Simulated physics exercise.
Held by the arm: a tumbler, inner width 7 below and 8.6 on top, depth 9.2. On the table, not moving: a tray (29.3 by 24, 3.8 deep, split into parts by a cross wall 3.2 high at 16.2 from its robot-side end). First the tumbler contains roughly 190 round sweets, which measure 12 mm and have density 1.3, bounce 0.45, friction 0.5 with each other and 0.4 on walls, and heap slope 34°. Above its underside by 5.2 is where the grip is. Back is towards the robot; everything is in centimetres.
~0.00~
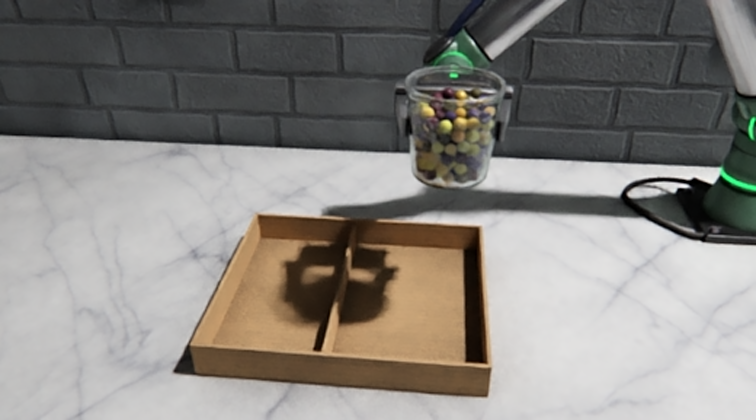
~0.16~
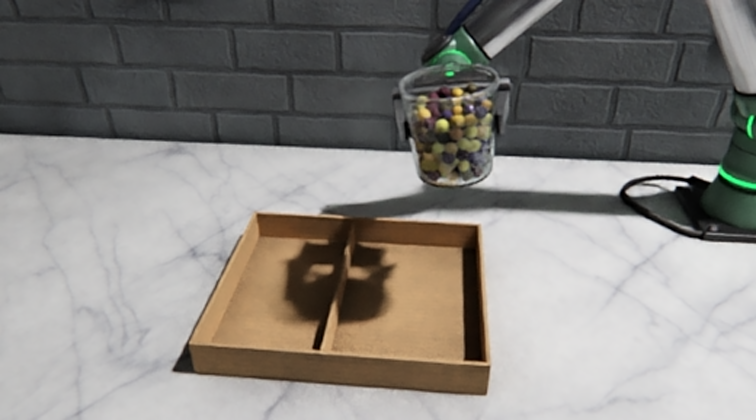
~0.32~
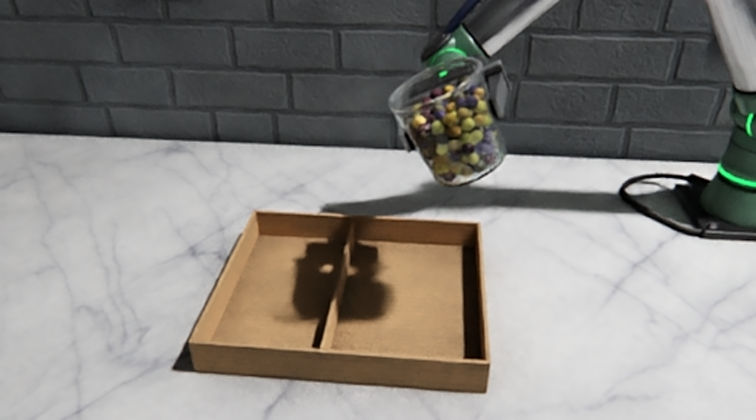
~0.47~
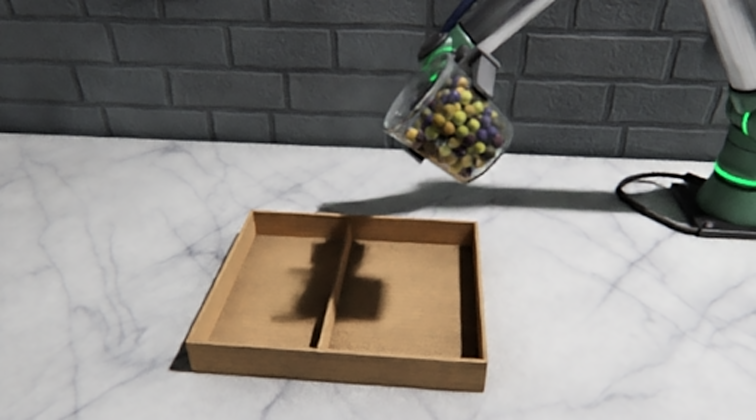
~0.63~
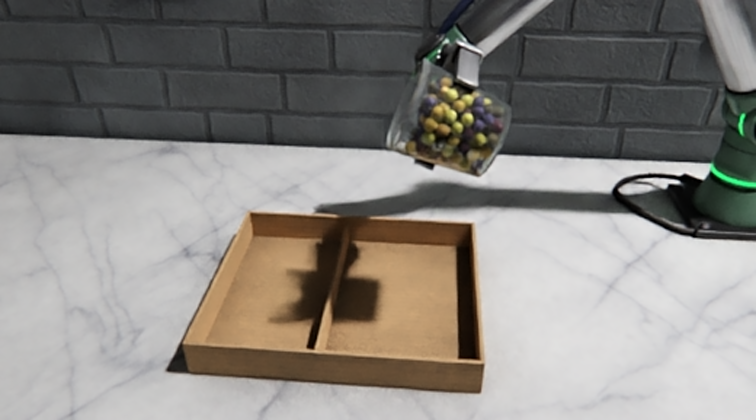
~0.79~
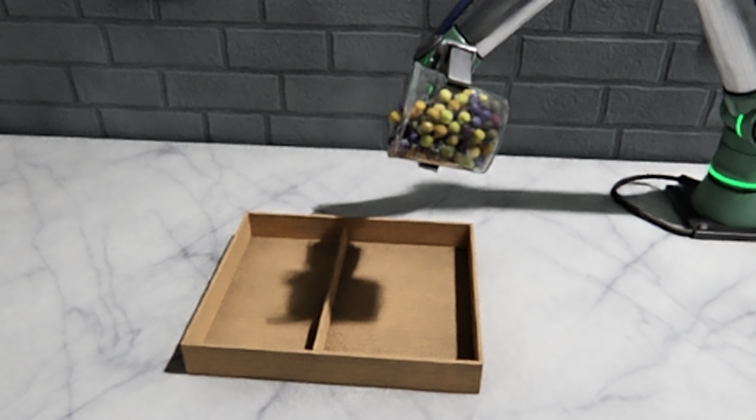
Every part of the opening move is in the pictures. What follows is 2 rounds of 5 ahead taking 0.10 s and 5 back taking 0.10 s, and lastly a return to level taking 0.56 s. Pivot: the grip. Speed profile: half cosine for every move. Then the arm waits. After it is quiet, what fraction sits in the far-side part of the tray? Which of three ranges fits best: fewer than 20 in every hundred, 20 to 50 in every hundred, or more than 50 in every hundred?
More than 50 in every hundred.
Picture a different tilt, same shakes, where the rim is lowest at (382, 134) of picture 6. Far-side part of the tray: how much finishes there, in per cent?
It comes out near 30 percent.
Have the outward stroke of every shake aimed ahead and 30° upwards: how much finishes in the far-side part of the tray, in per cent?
85 %.
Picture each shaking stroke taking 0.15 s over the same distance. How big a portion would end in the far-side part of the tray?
It would be some 30 %.
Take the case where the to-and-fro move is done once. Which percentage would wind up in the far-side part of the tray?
45 per cent or so.
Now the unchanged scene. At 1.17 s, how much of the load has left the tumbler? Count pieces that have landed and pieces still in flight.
I'd say some 70 percent.
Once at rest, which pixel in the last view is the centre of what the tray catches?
I'd point to somewhere near (272, 294).
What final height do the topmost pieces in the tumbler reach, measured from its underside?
Roughly 4.0 centimetres.
After 1.17 s, tilted 75° forward, highest piece 24 above the table; 89 in the far-side part, 55 in the tumbler, 13 in the robot-side part, 6 on the table or floor, 26 in flight or on a rim.
After 1.56 s, tilted 20° forward, highest piece 25 above the table; 113 in the far-side part, 33 in the robot-side part, 30 in the tumbler, 12 on the table or floor, 1 in flight or on a rim.
After 1.95 s, level, highest piece 23 above the table; 113 in the far-side part, 34 in the robot-side part, 30 in the tumbler, 12 on the table or floor.
After 3.00 s, level, highest piece 23 above the table; 113 in the far-side part, 34 in the robot-side part, 30 in the tumbler, 12 on the table or floor.
In the end, 113 in the far-side part, 34 in the robot-side part, 30 in the tumbler, 12 on the table or floor. That is 60 % in the far-side part of the tray.
